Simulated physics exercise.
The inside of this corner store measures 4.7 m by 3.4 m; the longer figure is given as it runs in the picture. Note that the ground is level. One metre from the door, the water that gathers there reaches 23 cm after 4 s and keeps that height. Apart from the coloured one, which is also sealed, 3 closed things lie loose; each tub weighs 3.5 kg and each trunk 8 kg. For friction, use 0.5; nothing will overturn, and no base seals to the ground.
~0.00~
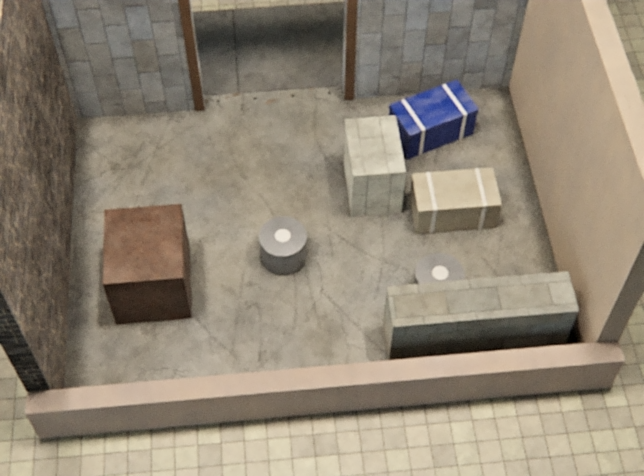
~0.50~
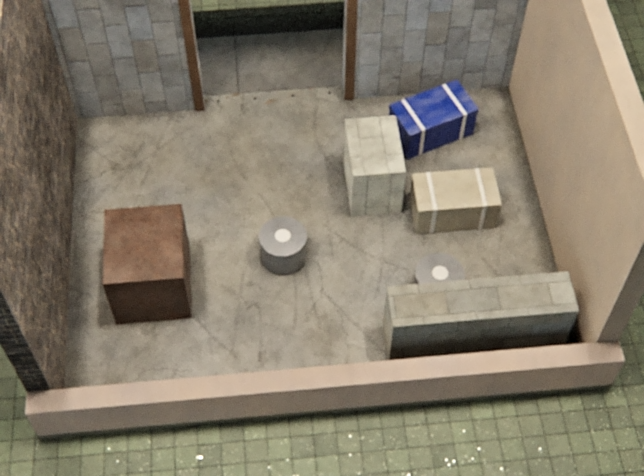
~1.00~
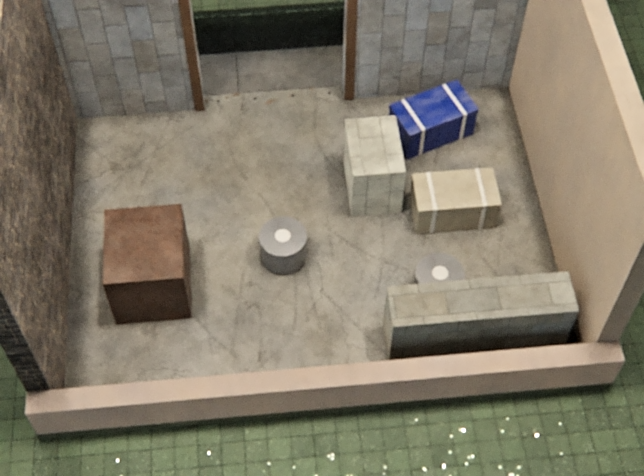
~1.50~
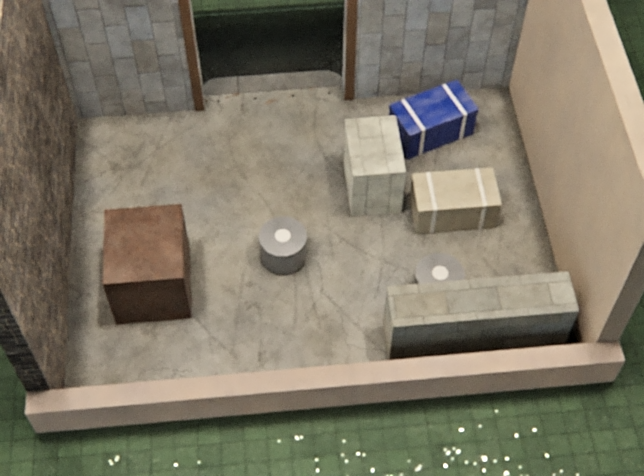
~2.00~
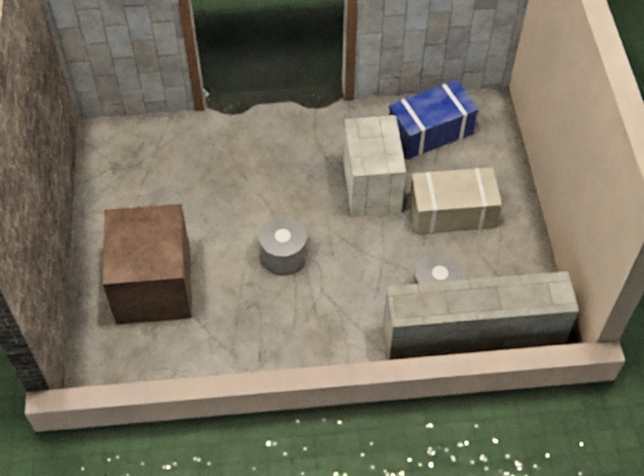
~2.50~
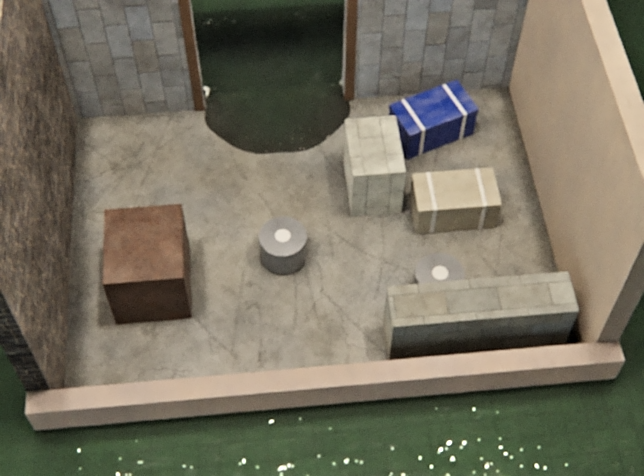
Green water rises around the walled room and spreads through the doorway onto its floor.
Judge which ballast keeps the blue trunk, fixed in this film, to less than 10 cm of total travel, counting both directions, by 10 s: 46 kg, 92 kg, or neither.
Judgement: 46 kg is enough.
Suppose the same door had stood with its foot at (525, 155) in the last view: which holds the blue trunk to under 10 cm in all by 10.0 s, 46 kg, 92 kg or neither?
If so, only the heavier one succeeds.
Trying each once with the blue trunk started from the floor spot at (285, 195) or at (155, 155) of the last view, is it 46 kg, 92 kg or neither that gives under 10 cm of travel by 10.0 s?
Heavier load only; any load.
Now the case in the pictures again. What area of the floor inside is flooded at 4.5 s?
My estimate is roughly 7.0 m2.
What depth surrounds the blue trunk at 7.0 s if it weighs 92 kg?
Close to 3 cm deep.
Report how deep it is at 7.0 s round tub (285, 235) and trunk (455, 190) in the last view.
Depth approx. 16 cm / 2 cm.
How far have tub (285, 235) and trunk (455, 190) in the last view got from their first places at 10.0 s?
In turn: 140 cm, 30 cm.
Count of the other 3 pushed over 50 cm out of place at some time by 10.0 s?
2.
After 3.5 s the blue trunk would be 0 cm from its start with 46 kg and 0 cm from its start with 92 kg; 0 cm of water round it then.
After 4.5 s the blue trunk would be 0 cm from its start with 46 kg and 0 cm from its start with 92 kg; 2 cm of water round it then.
After 7.0 s the blue trunk would be 0 cm from its start with 46 kg and 0 cm from its start with 92 kg; 3 cm of water round it then.
After 10.0 s the blue trunk would be 0 cm from its start with 46 kg and 0 cm from its start with 92 kg; 9 cm of water round it then.
